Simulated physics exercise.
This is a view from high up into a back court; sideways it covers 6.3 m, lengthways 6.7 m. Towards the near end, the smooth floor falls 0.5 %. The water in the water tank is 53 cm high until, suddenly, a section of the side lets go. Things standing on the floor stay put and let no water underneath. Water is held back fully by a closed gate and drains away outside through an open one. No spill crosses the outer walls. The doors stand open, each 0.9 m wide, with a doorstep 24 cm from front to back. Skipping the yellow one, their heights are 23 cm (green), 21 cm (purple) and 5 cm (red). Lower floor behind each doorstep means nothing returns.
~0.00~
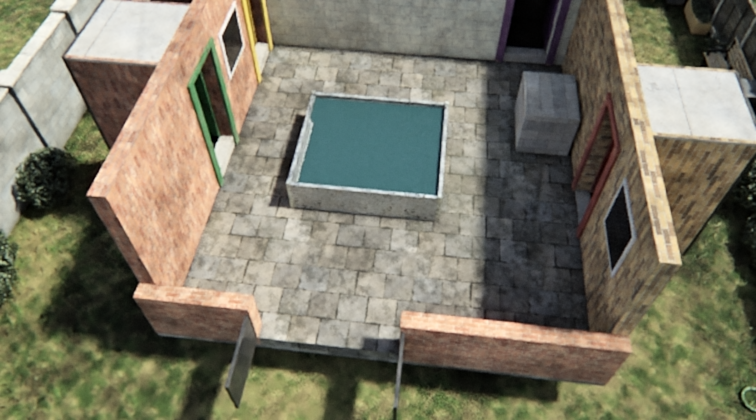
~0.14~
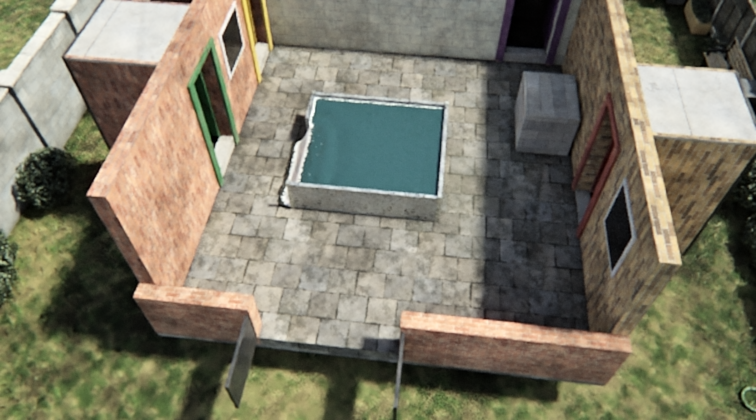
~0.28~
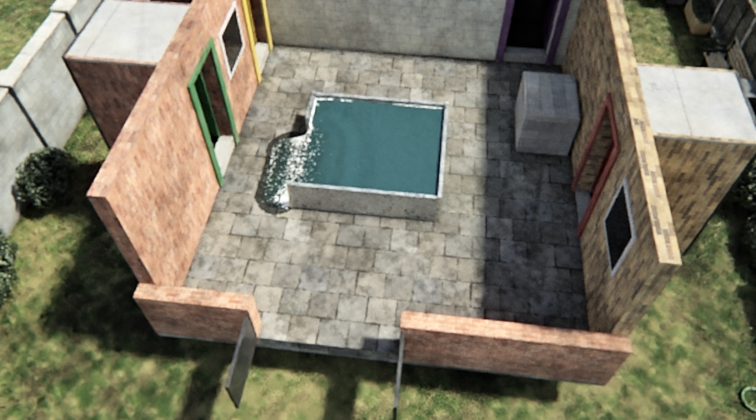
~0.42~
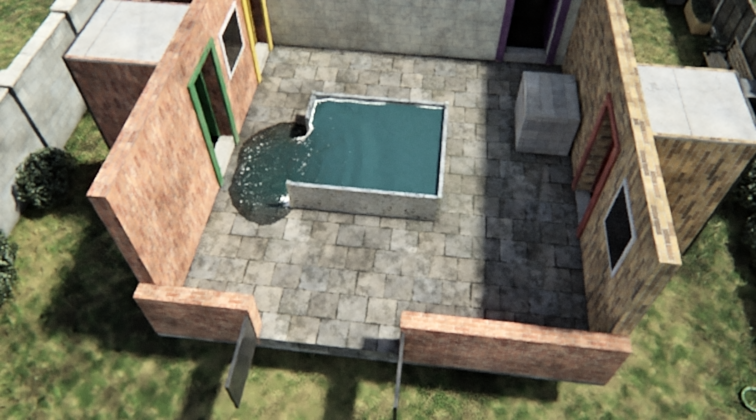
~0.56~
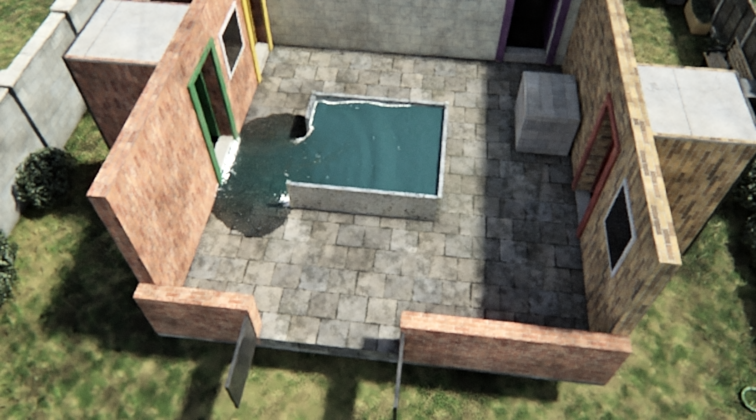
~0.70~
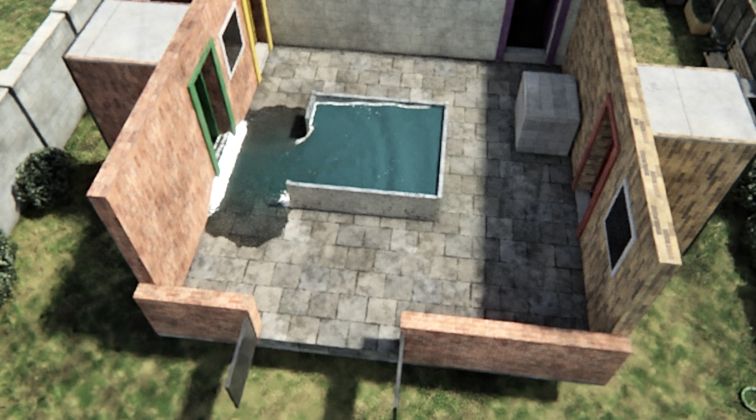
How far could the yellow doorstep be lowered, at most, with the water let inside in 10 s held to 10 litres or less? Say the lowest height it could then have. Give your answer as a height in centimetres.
It could then stand at about 10.5 cm.
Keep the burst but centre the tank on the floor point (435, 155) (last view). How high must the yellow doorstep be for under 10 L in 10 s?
I'd put it at close to 12.5 cm.
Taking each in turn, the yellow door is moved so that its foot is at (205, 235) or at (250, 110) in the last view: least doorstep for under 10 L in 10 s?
About 19 cm, then about 12.0 cm.
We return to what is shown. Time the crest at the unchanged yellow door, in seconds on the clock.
Roughly at 5.5 s.
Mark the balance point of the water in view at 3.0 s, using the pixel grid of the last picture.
Around (312, 174).
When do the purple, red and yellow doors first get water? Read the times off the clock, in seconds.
Door purple 4.5 s / door red 6.0 s / door yellow 1.5 s.
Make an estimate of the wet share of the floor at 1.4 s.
About 15 per cent.
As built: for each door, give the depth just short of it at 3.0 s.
Door by door, in centimetres - green 31, purple 0, red 0, yellow 5.
After 1.4 s water covers 15 % of the floor, deepest (40 cm) near (226, 172); it has not reached the yellow door.
After 3.0 s water covers 35 % of the floor, deepest (35 cm) near (177, 303); 5 cm at the yellow door, 0 litres in over its 23 cm doorstep.
After 10.0 s water covers 95 % of the floor, deepest (10 cm) near (174, 313); 7 cm at the yellow door, 0 litres in over its 23 cm doorstep.
At the yellow door as built, the water arrived by 1.5 s and peaked near 11 cm at 5.6 s.
Run again over the same 10 s with other heights there, 17 litres in over 9 cm, 4 litres over 12.5 cm. The limit of 10 litres is kept from about 10.5 cm up.
